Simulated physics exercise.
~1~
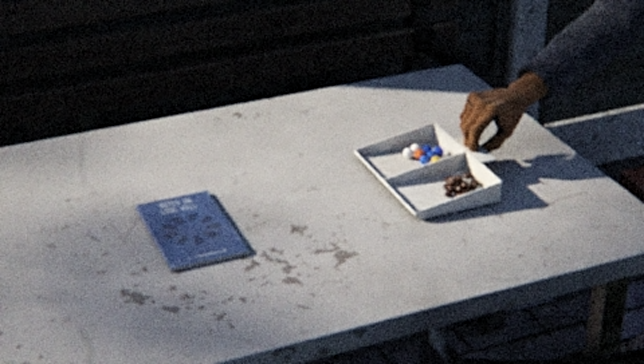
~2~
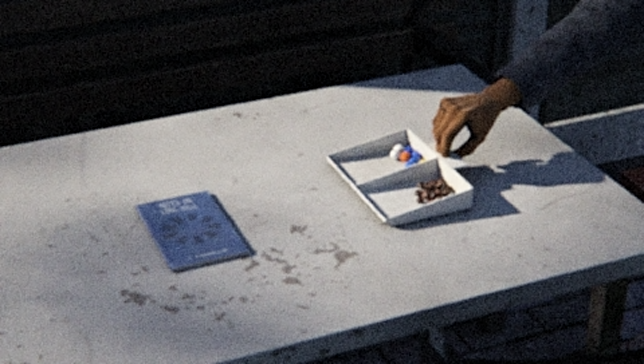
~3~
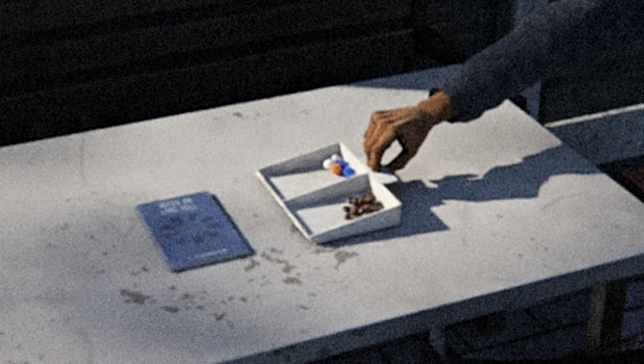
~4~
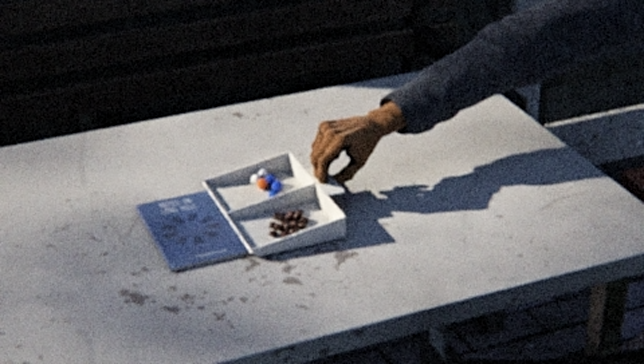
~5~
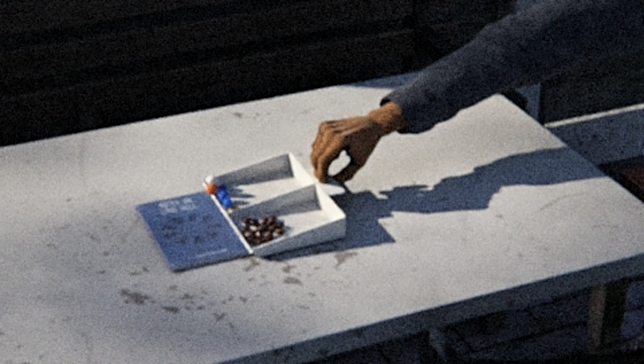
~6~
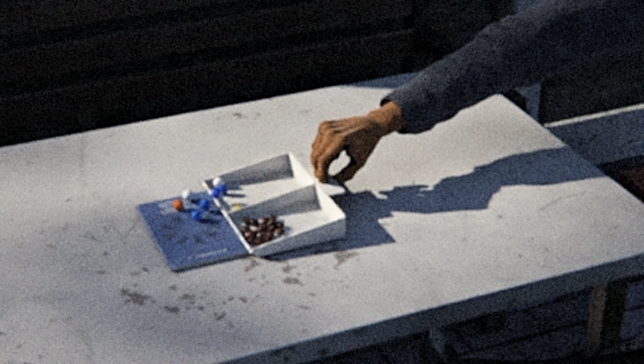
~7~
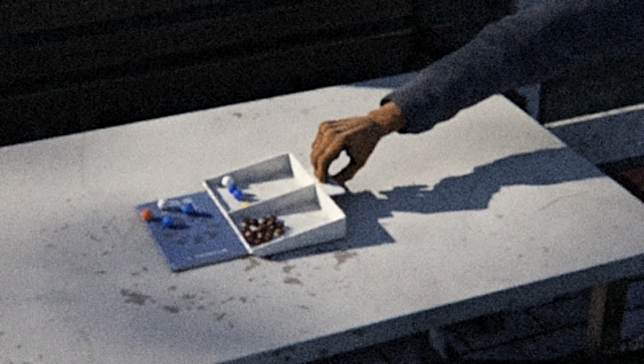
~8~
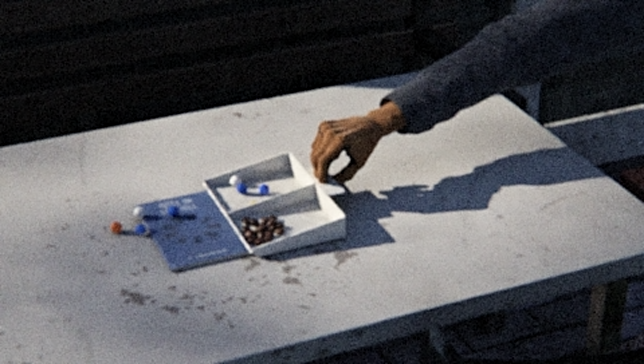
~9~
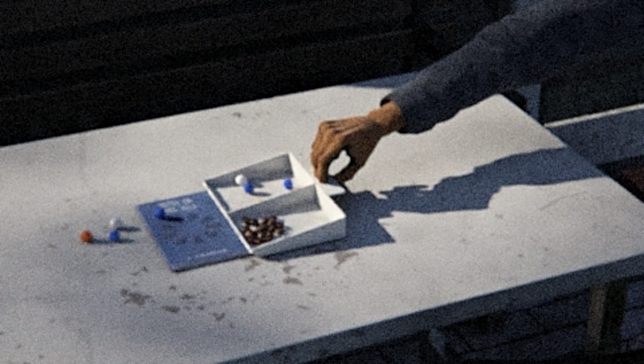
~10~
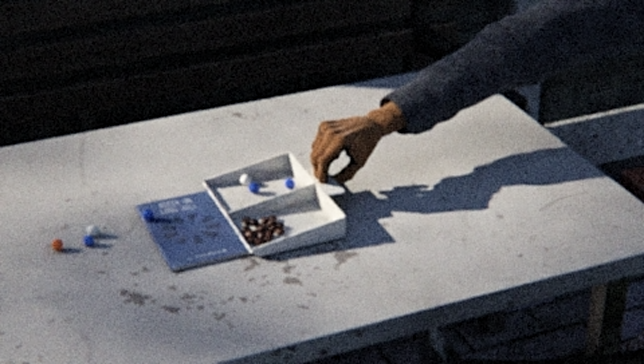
A hand in a dark sleeve slides a white, two-part tray leftward across a pale, worn outdoor table, seen from above at an angle in low sunlight. Blue, white and orange balls sit in the far part, small dark brown things in the near part, and a thin blue book lies to the left. The tray stops against the book, and both groups slide toward its front edge. Several balls spill over the book, some rolling onto the table beyond. The rest settle inside, with the brown things still contained and the hand still at the tray.
